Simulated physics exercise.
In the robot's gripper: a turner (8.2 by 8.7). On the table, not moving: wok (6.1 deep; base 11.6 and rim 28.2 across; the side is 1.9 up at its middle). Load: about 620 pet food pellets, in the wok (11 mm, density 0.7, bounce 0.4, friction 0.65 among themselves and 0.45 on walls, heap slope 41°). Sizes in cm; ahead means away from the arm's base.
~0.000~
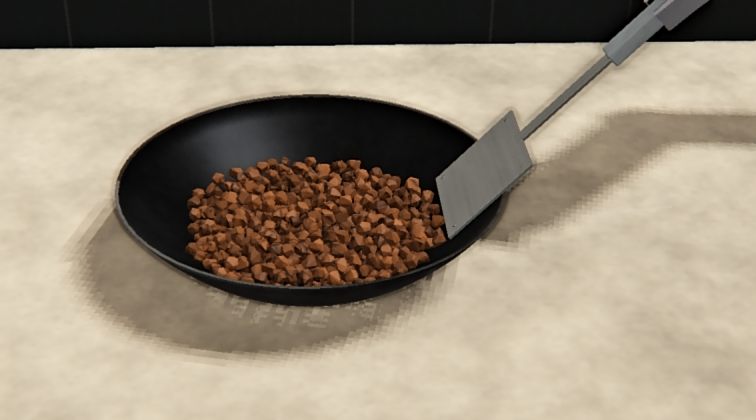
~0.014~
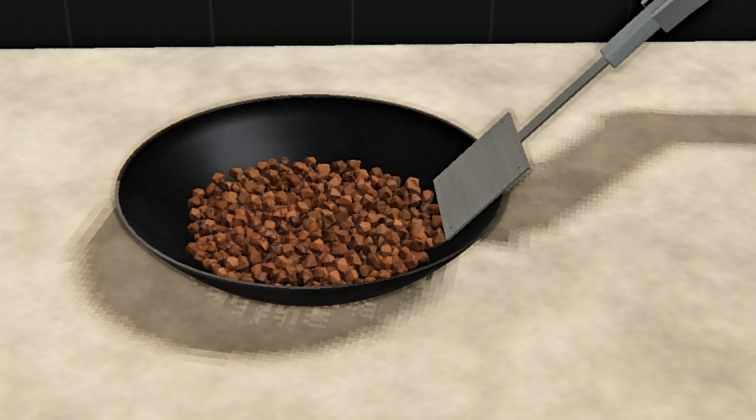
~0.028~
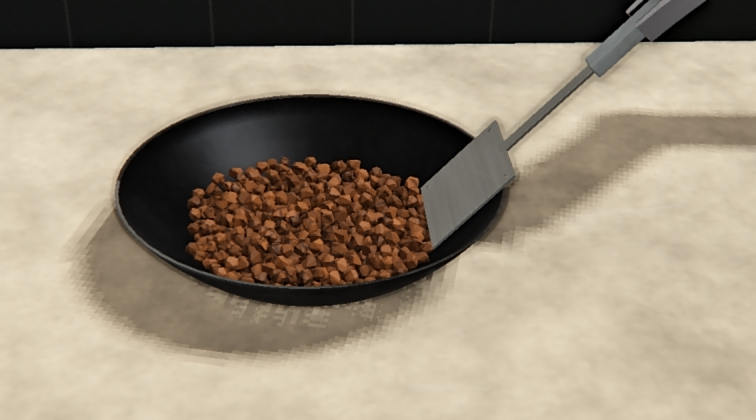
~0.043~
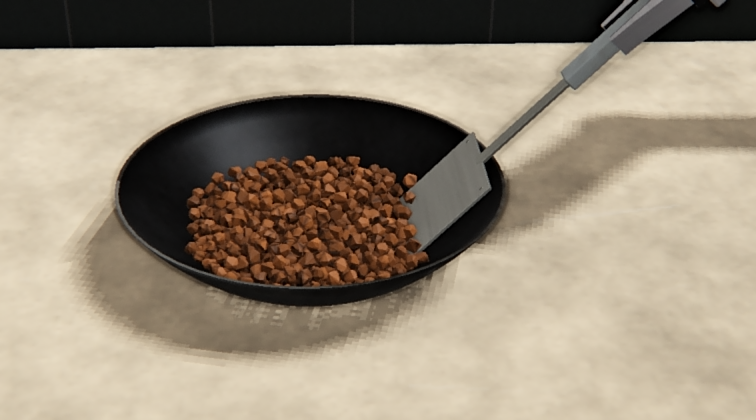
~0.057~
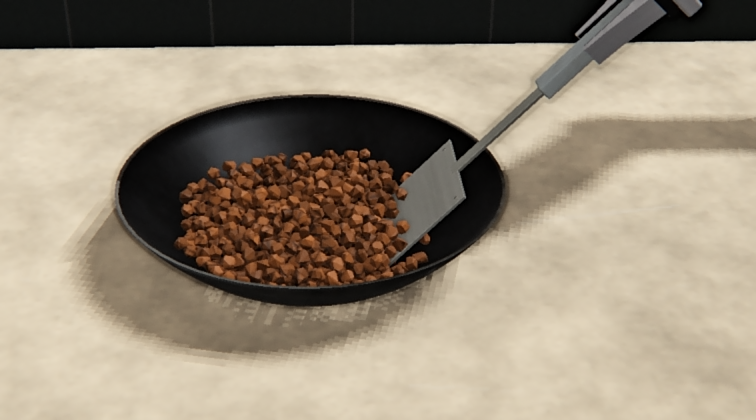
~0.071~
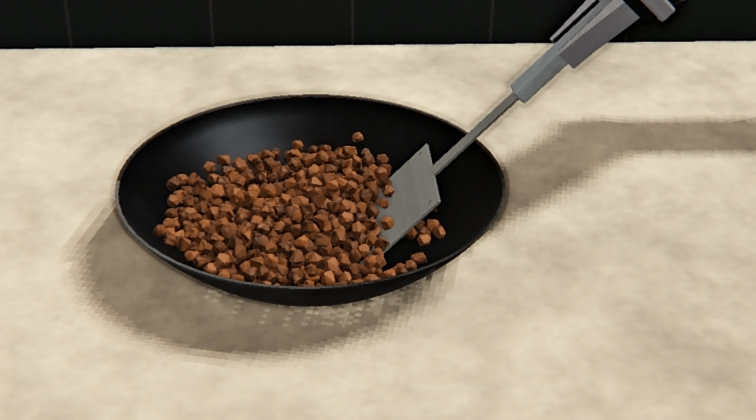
A grey metal turner, held by a robot's gripper at the upper right, moves down and left into a black wok and pushes through the heap of brown pellets, shifting them leftward while a few slip around to its right side. The wok sits still on a pale, mottled counter before dark tiles, casting a soft shadow. The view, from slightly above, stays fixed.
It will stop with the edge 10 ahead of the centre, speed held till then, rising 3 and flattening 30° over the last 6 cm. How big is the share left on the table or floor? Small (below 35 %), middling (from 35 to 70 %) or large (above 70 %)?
Share on the table or floor: Middling (from 35 to 70 %).
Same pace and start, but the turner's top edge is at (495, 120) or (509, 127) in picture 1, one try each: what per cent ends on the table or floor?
About 55 and 50 per cent.
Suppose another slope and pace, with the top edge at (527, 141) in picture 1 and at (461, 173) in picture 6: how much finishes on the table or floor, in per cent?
Some 45 per cent.
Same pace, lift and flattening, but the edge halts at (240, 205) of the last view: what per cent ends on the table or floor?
About 10 per cent.
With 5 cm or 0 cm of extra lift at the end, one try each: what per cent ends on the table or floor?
Some 45 and 40 per cent.
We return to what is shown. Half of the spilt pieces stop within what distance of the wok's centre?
About 36 cm.
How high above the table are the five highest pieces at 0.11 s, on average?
About 7 cm.
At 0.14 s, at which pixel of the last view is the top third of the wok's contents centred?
At about (206, 184).
After 0.11 s, sloping 47°, highest piece 7 above the table; 619 in the wok.
After 0.14 s, sloping 40°, highest piece 10 above the table; 612 in the wok, 7 on the blade or in flight.
After 0.36 s, sloping 17°, highest piece 17 above the table; 300 in the wok, 80 on the table or floor, 239 on the blade or in flight.
After 1.41 s, sloping 17°, highest piece 4 above the table; 319 on the table or floor, 300 in the wok.
At rest, 319 on the table or floor, 300 in the wok. That is 52 % on the table or floor.
